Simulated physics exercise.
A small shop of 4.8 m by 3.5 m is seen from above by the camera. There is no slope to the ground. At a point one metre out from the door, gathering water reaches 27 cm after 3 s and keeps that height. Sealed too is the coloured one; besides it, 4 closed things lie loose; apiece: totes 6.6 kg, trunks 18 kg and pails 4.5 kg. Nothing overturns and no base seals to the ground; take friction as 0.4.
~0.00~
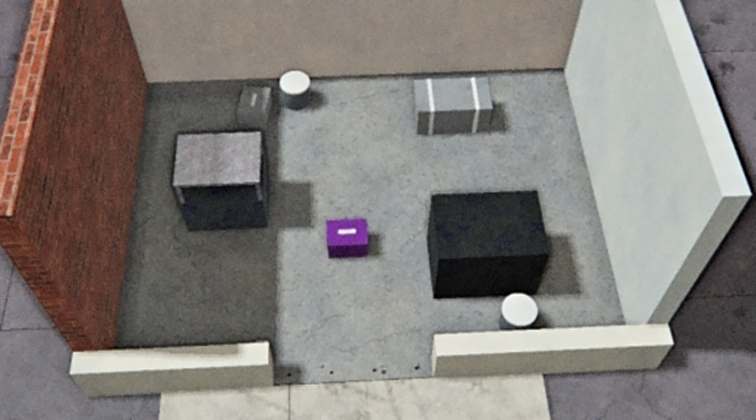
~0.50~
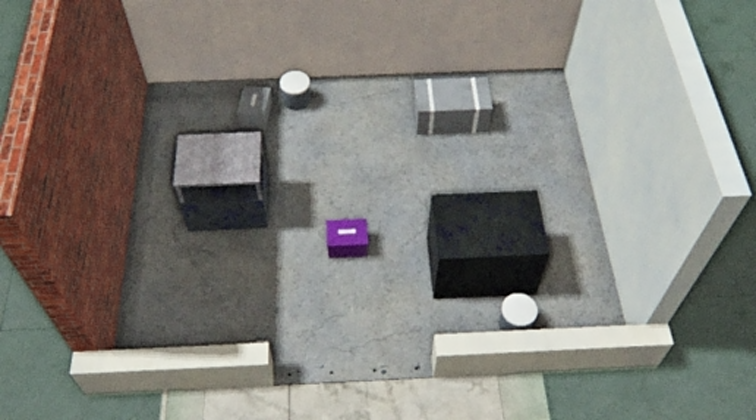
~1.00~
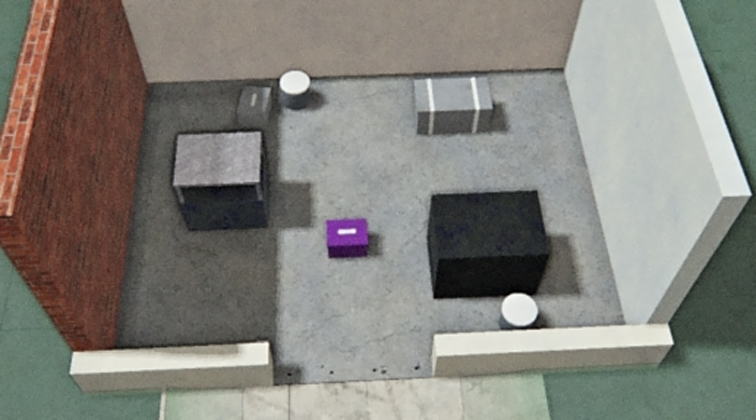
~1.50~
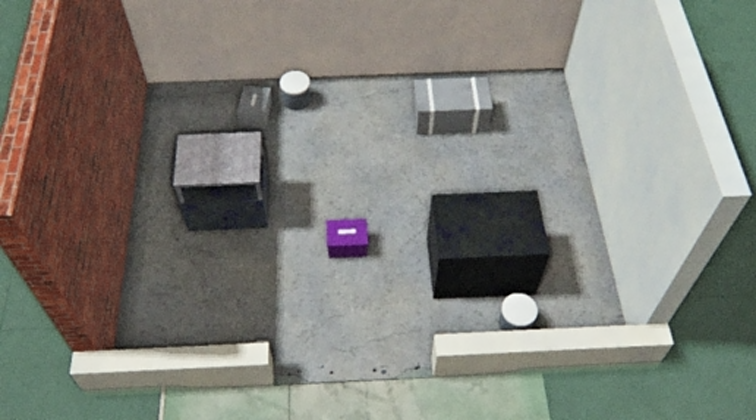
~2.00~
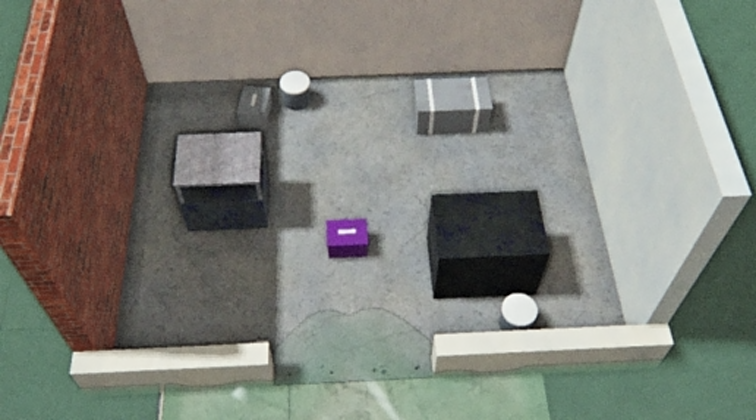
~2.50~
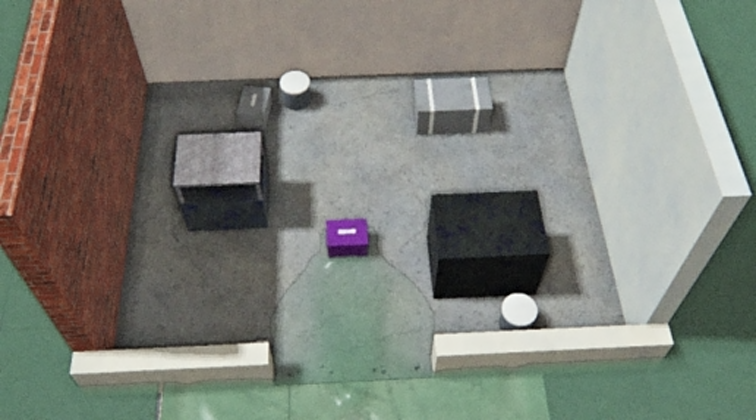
At first the small shop's floor is dry, with a purple tote, trunks and pails standing on it. Greenish water covers the ground outside, then the pale paving before the doorway, and enters through the gap, spreading in a rounded patch towards the tote while nothing inside shifts.
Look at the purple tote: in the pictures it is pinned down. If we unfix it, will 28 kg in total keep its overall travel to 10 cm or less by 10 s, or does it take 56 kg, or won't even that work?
It takes 56 kg.
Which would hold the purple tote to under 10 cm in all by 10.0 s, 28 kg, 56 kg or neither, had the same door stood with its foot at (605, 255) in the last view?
Note: The lighter mass keeps it.
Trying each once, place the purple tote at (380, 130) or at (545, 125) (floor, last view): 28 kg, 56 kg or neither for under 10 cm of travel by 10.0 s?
In order, heavier load succeeds alone and heavier load succeeds alone.
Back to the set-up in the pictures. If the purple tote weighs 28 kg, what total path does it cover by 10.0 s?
Around 120 centimetres in total.
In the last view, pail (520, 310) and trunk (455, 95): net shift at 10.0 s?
In turn: 80 cm, 120 cm.
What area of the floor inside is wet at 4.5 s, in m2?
Somewhere around 10.5 m2, roughly.
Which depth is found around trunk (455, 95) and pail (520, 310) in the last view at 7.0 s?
First roughly 11 cm, second roughly 6 cm.
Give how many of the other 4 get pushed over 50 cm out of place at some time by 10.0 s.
It works out to 4.
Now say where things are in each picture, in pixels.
In the first picture, the purple tote at (347, 232) rests on the ground; 0.0 m2 under water; 0 of 5 have shifted.
In the second picture, the purple tote at (347, 232) rests on the ground; 0.0 m2 under water; 0 of 5 have shifted.
In the third picture, the purple tote at (347, 232) rests on the ground; 0.0 m2 under water; 0 of 5 have shifted.
In the fourth picture, the purple tote at (347, 232), on the bottom; 0.0 m2 under water; 0 of 5 have shifted.
In the fifth picture, the purple tote at (347, 232), on the bottom; water covers 0.6 m2; 0 of 5 have shifted.
In the sixth picture, the purple tote at (347, 232), on the bottom; water covers 1.4 m2; 0 of 5 have shifted.
After 3.5 s the purple tote would be 7 cm from its start with 28 kg and 0 cm from its start with 56 kg; 9 cm of water round it then.
After 4.5 s the purple tote would be 49 cm from its start with 28 kg and 0 cm from its start with 56 kg; 10 cm of water round it then.
After 7.0 s the purple tote would be 103 cm from its start with 28 kg and 0 cm from its start with 56 kg; 10 cm of water round it then.
After 10.0 s the purple tote would be 123 cm from its start with 28 kg and 0 cm from its start with 56 kg; 14 cm of water round it then.
